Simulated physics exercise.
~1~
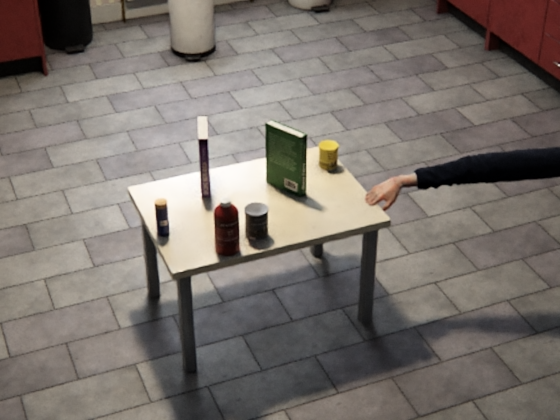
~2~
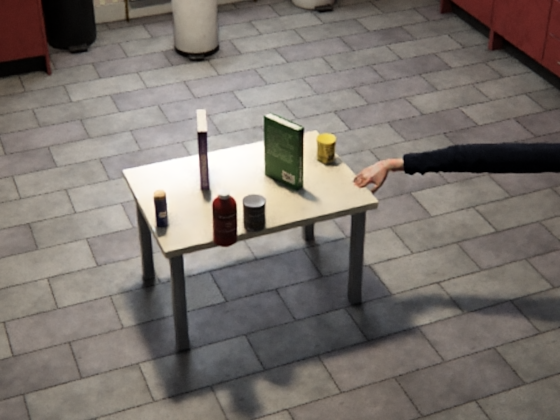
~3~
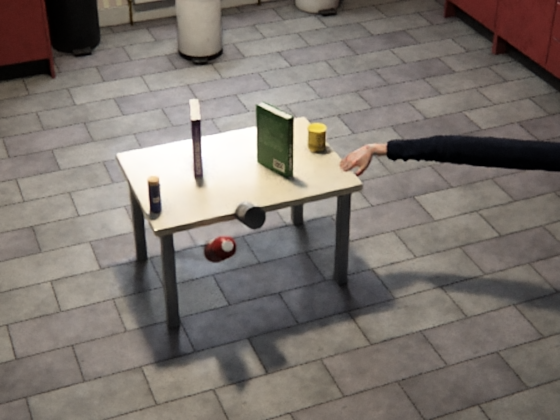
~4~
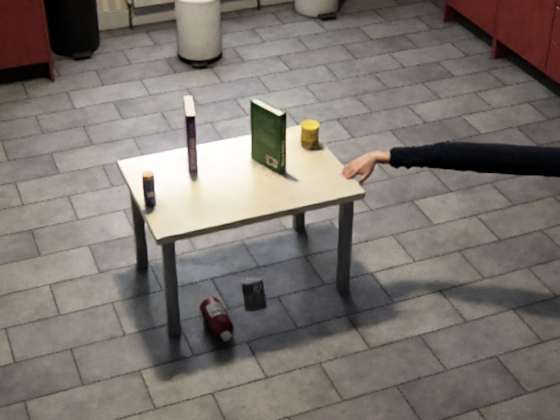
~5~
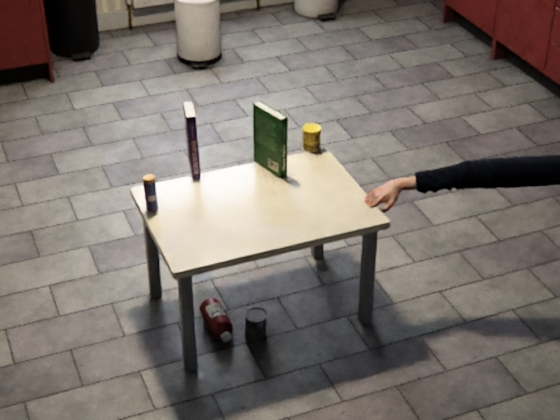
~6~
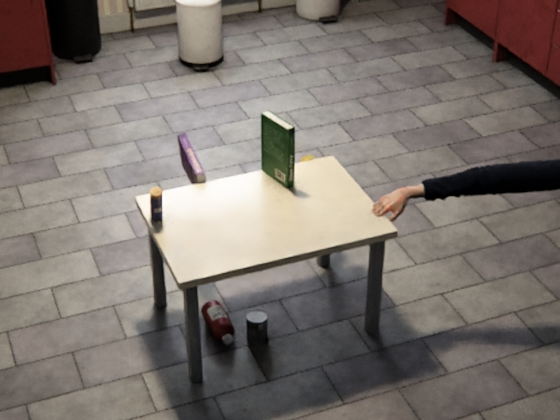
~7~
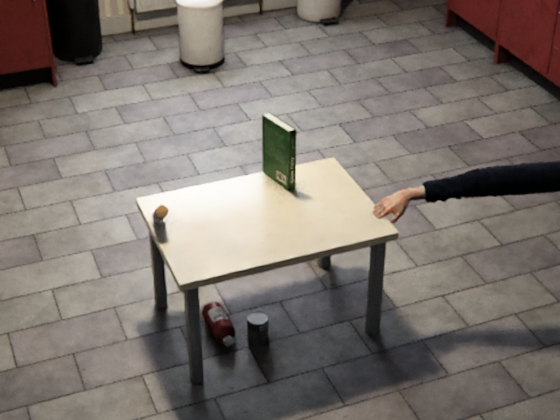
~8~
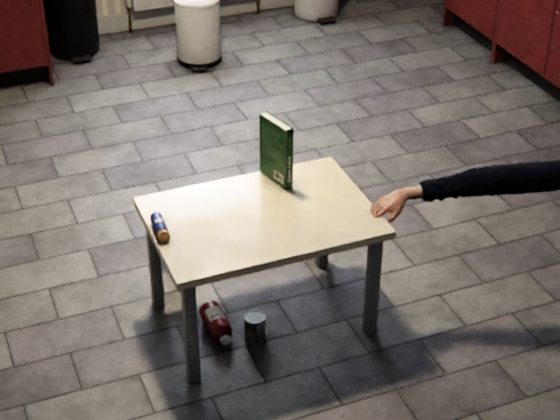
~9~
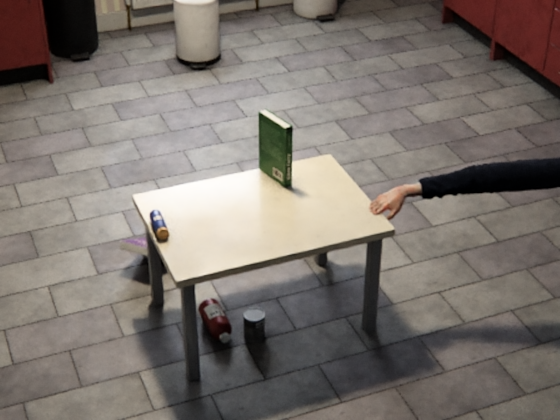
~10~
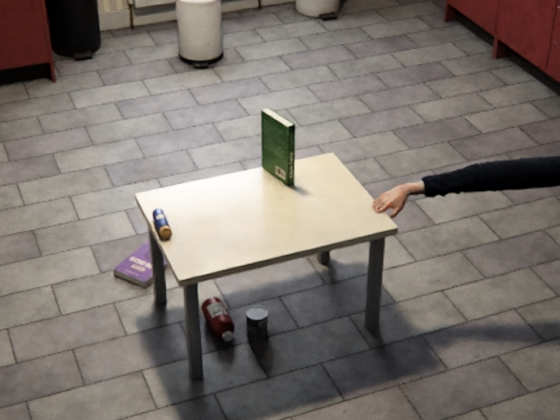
At the start, a purple book, a green book, a yellow tin, a blue shaker, a grey tin and a red bottle stand on a pale side table, with a hand at its right end. The hand moves the table away and slightly left, and the red bottle and grey tin tumble off the near edge onto the floor. The table then comes back toward the viewer, and the purple book and yellow tin topple off the far side. The blue shaker tips onto its side on the tabletop. Finally, only the green book remains upright, while the purple book lies on the floor.
